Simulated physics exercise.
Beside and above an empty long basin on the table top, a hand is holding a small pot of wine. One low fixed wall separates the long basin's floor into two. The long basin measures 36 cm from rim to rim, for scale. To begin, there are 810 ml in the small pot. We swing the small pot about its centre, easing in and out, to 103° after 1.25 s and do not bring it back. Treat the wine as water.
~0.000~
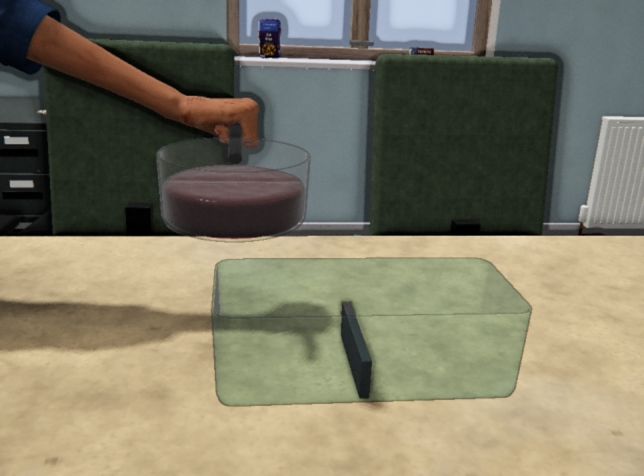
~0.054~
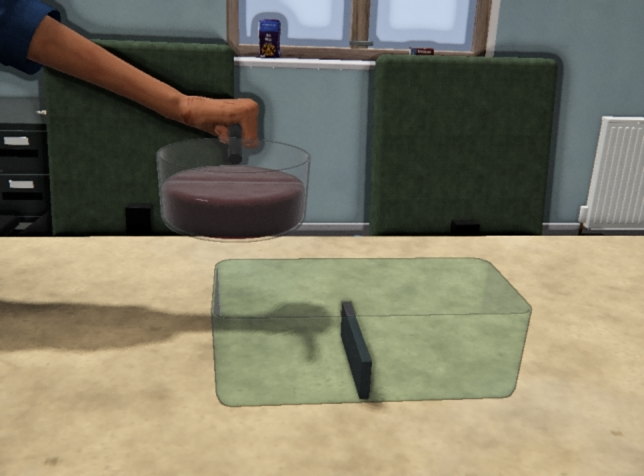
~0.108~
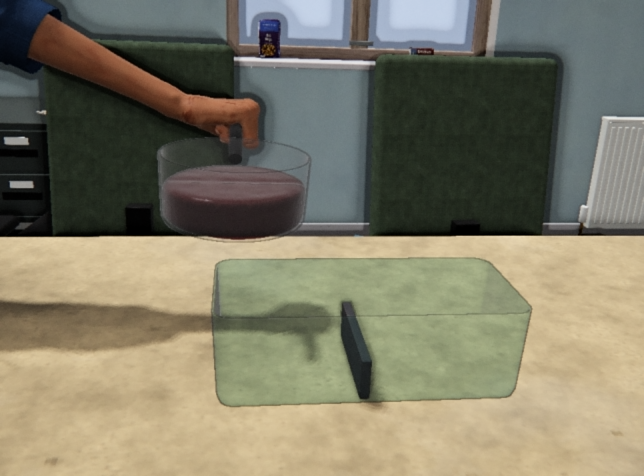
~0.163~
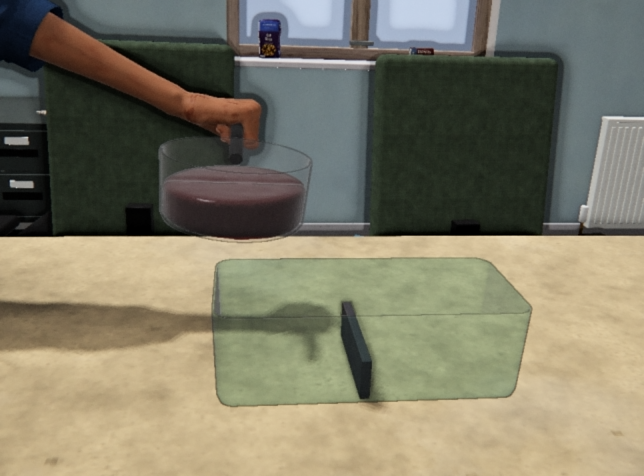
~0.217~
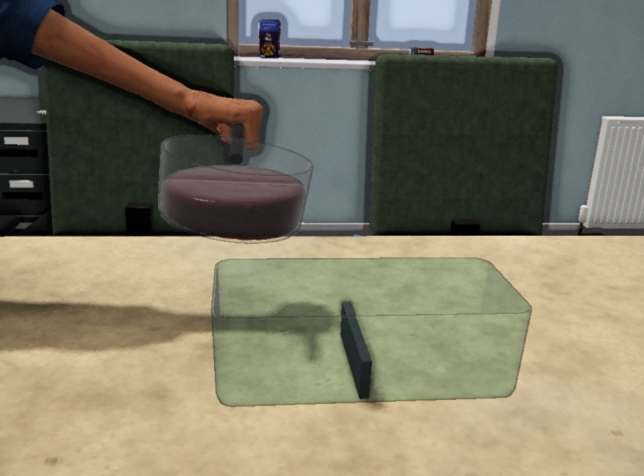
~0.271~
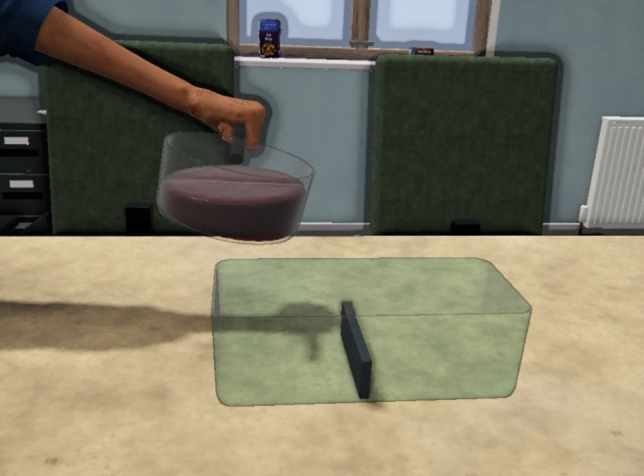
Hand-held clear round pot of dark reddish liquid tilting slightly to the right above an empty transparent basin on a table.
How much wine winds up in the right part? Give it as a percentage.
About 24 per cent.
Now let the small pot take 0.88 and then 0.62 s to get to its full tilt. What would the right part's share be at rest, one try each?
15 in a hundred, followed by 10 in a hundred.
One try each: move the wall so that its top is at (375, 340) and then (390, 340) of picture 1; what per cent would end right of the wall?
Some 5 in a hundred, then some 10 in a hundred.
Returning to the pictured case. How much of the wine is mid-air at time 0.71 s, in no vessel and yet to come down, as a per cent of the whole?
26 %.
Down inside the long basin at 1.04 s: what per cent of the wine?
Value: Approx. 76 %.
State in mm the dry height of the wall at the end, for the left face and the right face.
Left side: Around 26 mm. Right side: Around 44 mm.
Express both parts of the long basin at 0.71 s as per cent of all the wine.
About 8 % left, 1 % right.
Then, 0.71 s in, the tilt is 63° and 65 per cent is still to pour, 8 is left of the wall and 1 right of it.
Then, 1.04 s in, the tilt is 96° and 14 per cent is still to pour, 53 is left of the wall and 24 right of it.
Then, 1.38 s in, the tilt is 103° and 1 per cent is still to pour, 73 is left of the wall and 24 right of it.
Then, 1.75 s in, the tilt is 103° and 0 per cent is still to pour, 75 is left of the wall and 24 right of it.
Finally, 75 per cent lies left of the wall, 24 right of it and 1 outside.
